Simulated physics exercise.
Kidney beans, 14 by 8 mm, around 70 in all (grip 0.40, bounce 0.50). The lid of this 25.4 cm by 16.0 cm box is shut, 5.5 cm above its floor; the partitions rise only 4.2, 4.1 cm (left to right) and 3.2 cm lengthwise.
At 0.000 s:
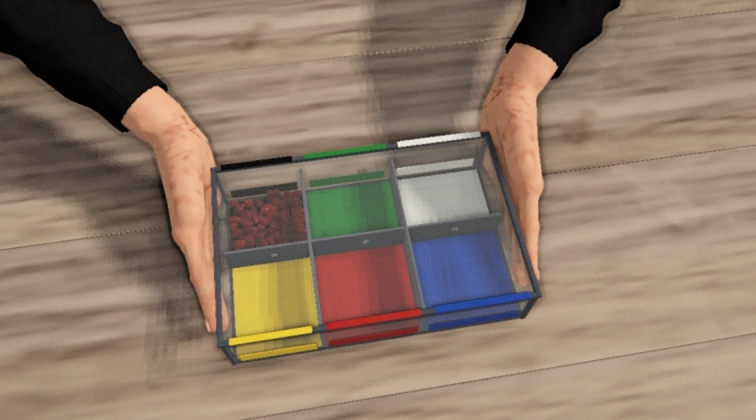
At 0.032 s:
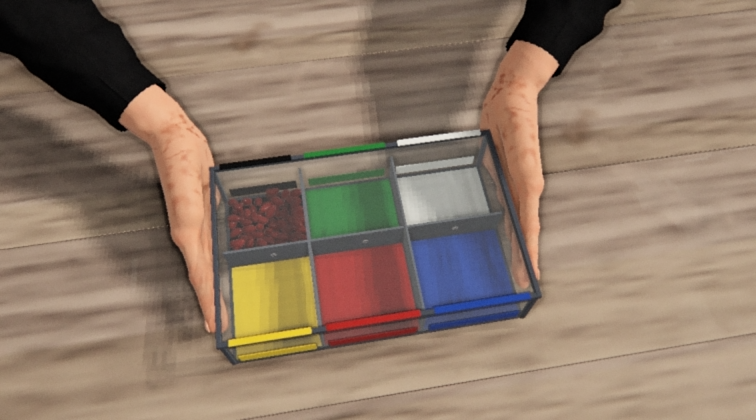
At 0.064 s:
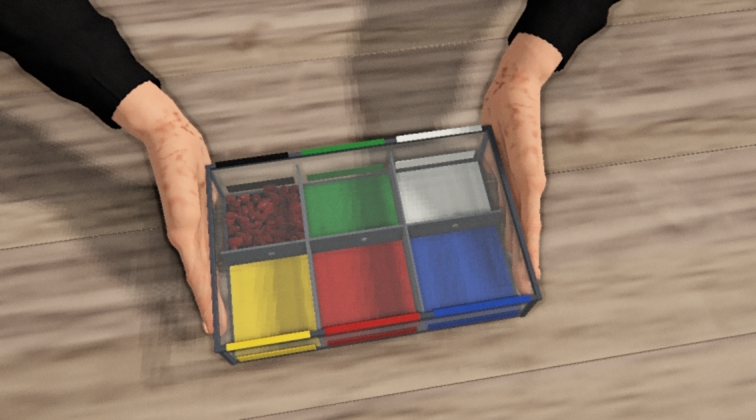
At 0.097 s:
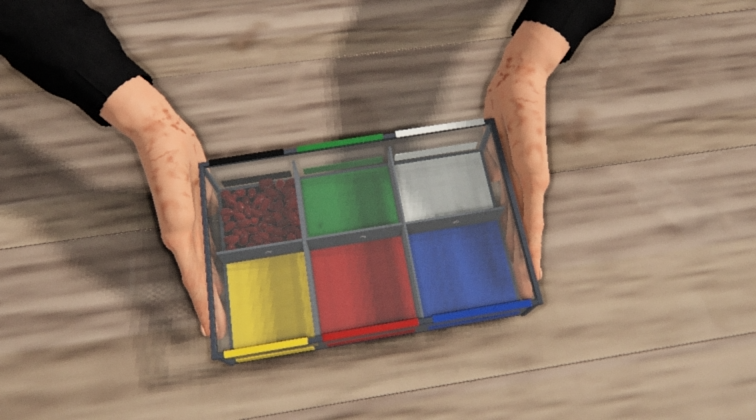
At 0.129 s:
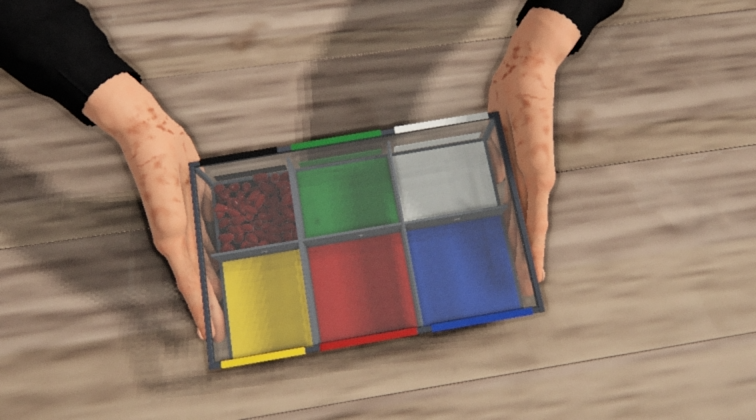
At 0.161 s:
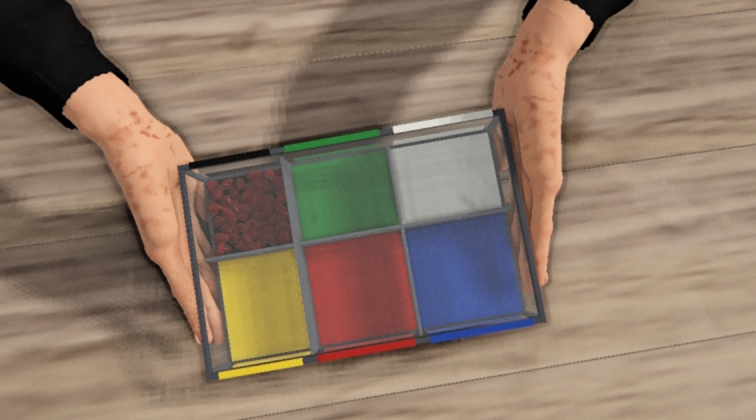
To begin with, two hands hold a closed, clear box with six coloured compartments, dark red beans filling the one at the upper left. The hands then tilt the box slowly at first, then faster, its left front corner lowest, while the beans stay in their compartment.
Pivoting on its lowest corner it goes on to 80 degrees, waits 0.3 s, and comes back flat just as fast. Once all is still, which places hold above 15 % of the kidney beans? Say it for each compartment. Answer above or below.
Red below, blue below, green below, yellow above, white below, black above.
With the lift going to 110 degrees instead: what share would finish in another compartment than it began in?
About 90 per cent.
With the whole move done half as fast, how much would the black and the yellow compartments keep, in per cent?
Then: Black 65; yellow 35.
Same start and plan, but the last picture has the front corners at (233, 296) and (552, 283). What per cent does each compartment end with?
Red 0; blue 0; green 20; yellow 0; white 10; black 70.
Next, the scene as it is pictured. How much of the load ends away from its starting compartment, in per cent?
Roughly 60 per cent.
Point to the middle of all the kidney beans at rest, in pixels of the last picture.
Near (260, 305).
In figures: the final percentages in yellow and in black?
Yellow 60; black 40.
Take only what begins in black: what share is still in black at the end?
Roughly 40 per cent.
After 0.64 s, tilt 80 degrees; yellow 55 %, black 45 %.
After 0.95 s, tilt 49 degrees; yellow 60 %, black 40 %.
After 1.37 s, tilt 0 degrees; yellow 60 %, black 40 %.
At rest (1.8 s), red 0 %, blue 0 %, green 0 %, yellow 60 %, white 0 %, black 40 %.
